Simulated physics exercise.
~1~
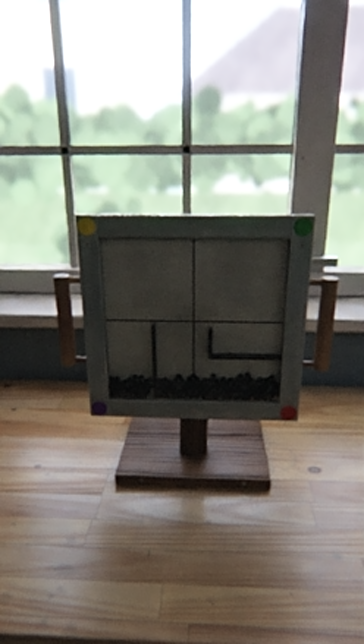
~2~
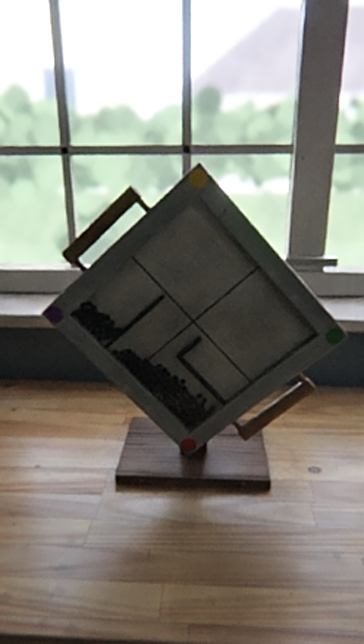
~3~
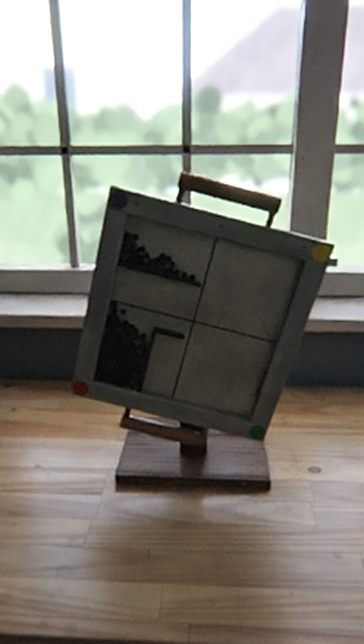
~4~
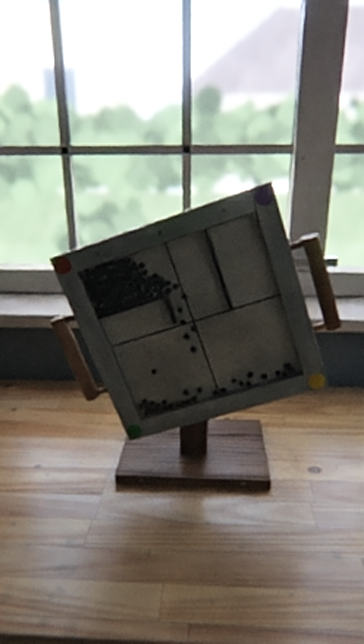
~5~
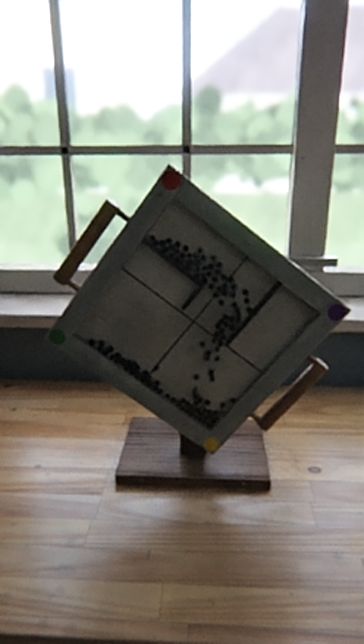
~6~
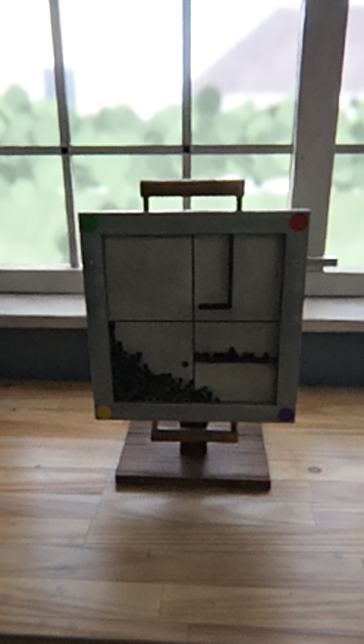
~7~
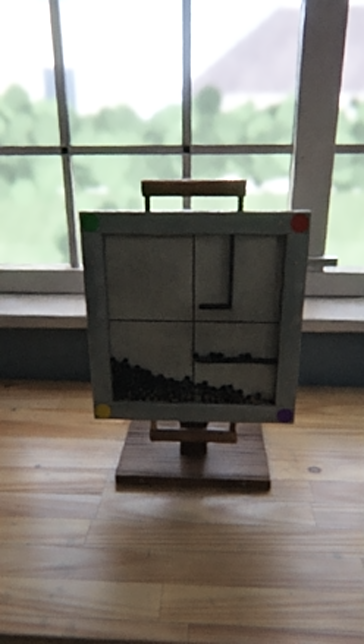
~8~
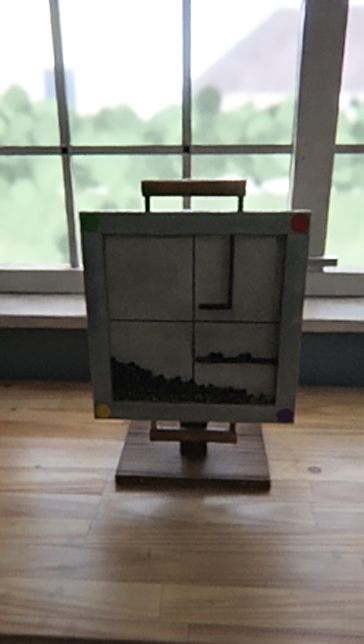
The footage shows a square maze box of black beads on a wooden table by a window, turning clockwise through three quarters of a turn as the beads slide and spill, then stopping; most settle in the lower-left yellow quarter, the rest in the lower-right purple one.
